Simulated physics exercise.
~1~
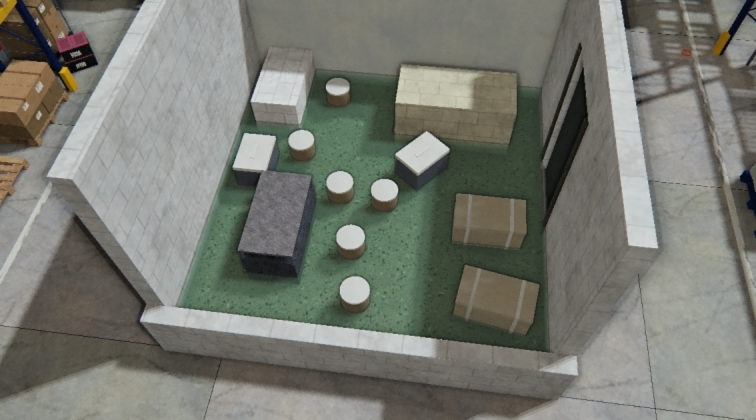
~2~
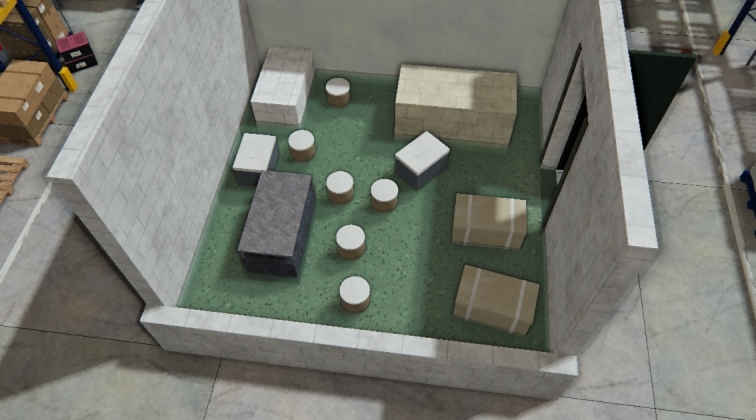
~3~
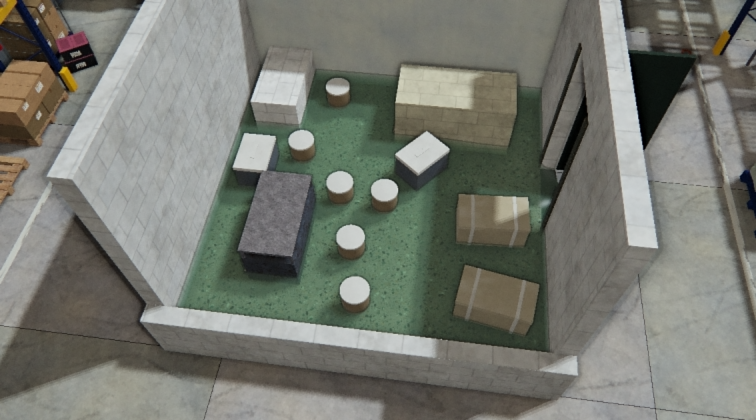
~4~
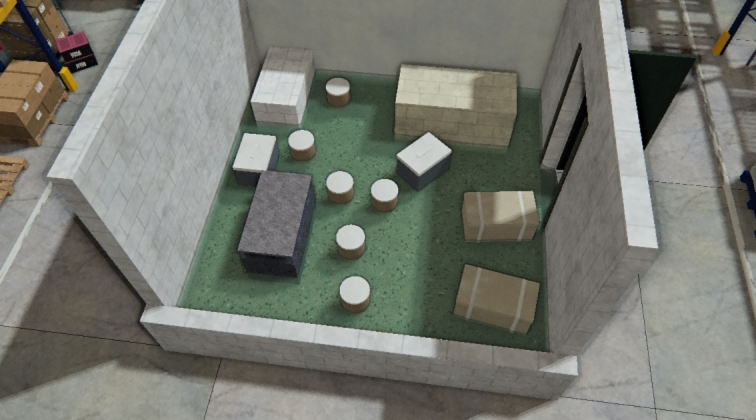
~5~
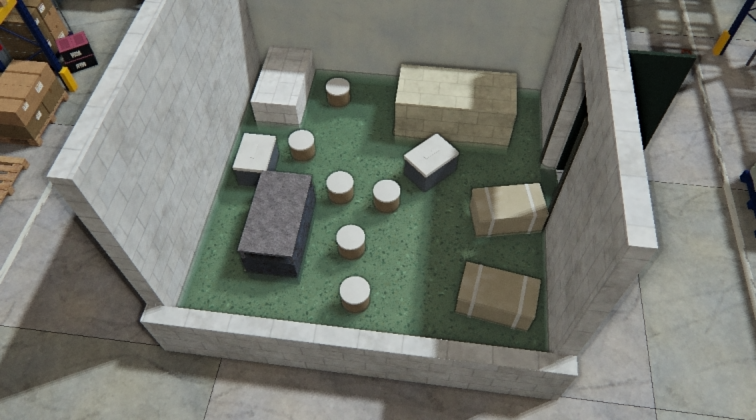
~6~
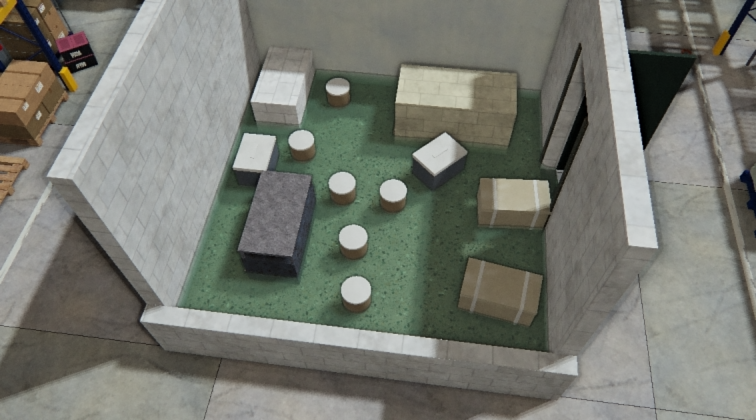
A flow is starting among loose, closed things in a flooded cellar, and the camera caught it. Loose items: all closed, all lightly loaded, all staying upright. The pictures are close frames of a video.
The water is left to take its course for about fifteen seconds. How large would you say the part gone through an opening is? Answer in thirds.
One to two thirds.
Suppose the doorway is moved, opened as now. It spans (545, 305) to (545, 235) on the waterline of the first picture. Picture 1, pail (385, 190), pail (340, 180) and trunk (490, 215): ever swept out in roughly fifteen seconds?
Listed order gives departs, stays put, departs.
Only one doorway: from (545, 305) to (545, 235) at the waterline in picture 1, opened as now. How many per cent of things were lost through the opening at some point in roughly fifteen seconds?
That comes to 60 per cent of the things.
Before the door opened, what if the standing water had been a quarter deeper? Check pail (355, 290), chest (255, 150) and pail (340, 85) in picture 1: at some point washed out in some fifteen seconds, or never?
For the three, in the order given: Remains in the room, remains in the room and remains in the room.
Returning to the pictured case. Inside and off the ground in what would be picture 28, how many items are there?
Tally: 7.
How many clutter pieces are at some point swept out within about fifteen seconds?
Number: 4.
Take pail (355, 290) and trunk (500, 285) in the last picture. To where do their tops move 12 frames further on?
Roughly (398, 283) for the first, roughly (512, 241) for the second.
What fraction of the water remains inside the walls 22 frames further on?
Close to 64 %.
A moment on, 0 of 10 are out; 10 afloat.
Next, 2 of 10 are out; 8 afloat.
Later, 3 of 10 are out; 7 afloat.
In the end, 4 of 10 are out; 6 afloat.
